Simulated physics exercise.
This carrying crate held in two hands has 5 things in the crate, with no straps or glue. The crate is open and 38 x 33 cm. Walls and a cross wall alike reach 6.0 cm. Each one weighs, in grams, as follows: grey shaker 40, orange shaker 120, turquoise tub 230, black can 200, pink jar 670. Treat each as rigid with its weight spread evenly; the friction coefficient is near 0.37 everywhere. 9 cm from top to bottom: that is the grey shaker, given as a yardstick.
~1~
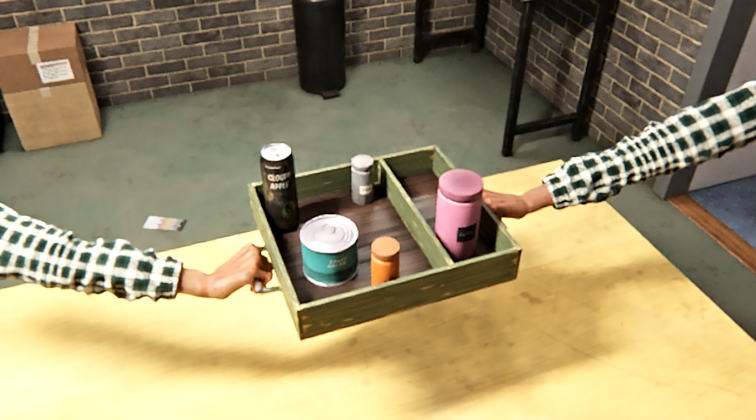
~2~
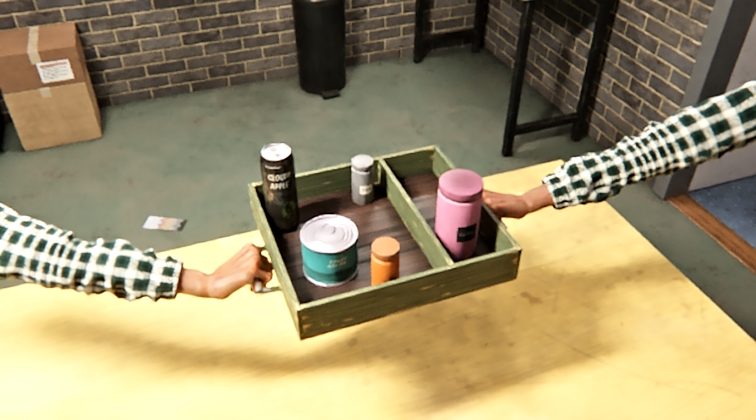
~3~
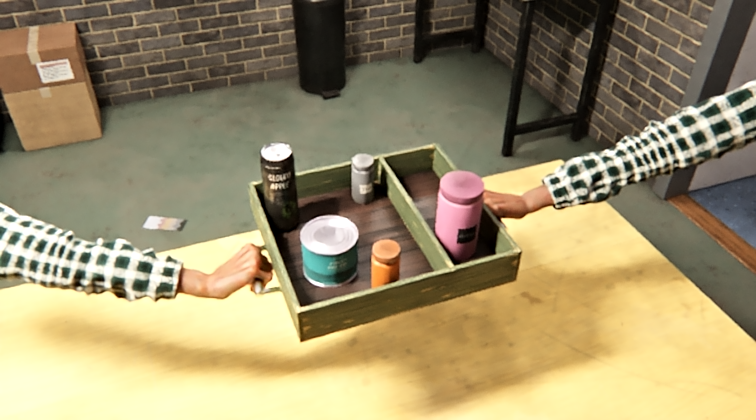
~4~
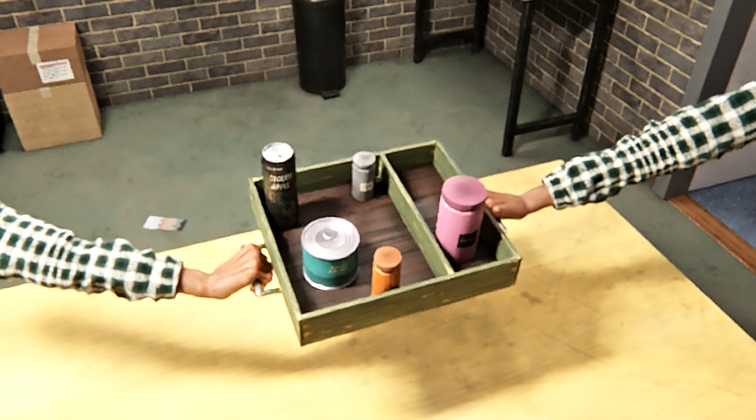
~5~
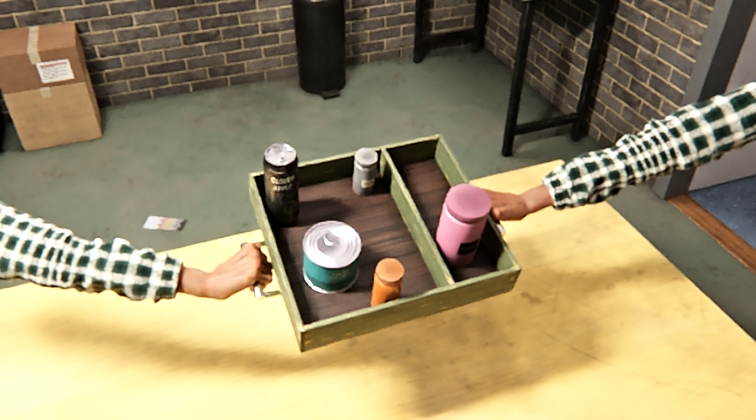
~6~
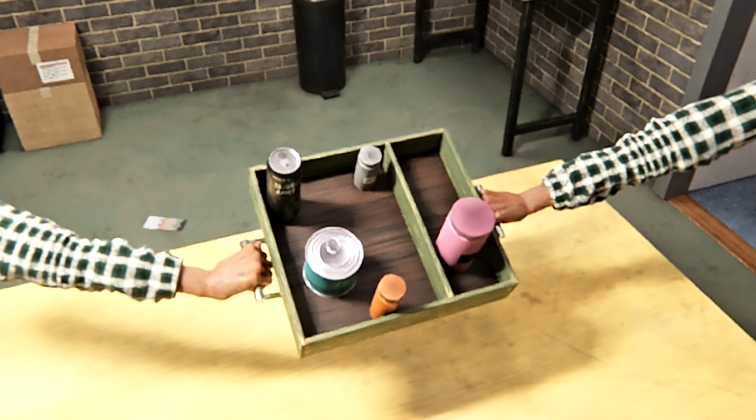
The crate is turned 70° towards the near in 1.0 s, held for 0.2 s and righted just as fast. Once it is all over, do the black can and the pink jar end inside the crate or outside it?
Black can - outside; pink jar - outside.
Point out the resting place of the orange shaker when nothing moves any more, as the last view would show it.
At about (389, 273).
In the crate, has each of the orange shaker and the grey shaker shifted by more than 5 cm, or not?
Orange shaker: Remains in place. Grey shaker: Is displaced.
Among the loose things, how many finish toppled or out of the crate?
Altogether, 2.
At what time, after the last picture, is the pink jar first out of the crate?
I'd put it at some 0.5 s.
Then, 0.30 s after the last picture, tip 57°, near side down; black can tipped 15° from how it sat near (309, 270); pink jar tipped 18° from how it sat near (470, 298); grey shaker slid 10 cm.
Then, 0.60 s after the last picture, tip 70°, near side down; black can and pink jar now out of the crate; grey shaker slid 27 cm; turquoise tub slid 8 cm.
Then, 1.20 s after the last picture, tip 48°, near side down; grey shaker slid 27 cm; turquoise tub slid 8 cm.
Then, 1.50 s after the last picture, tip 13°, near side down; grey shaker slid 27 cm; turquoise tub slid 8 cm.
At rest, out of the crate, black can and pink jar; not toppled but over 5 cm from the start, grey shaker and turquoise tub; the last one in place, give or take 5 cm. In the last view, pink jar near (464, 369).
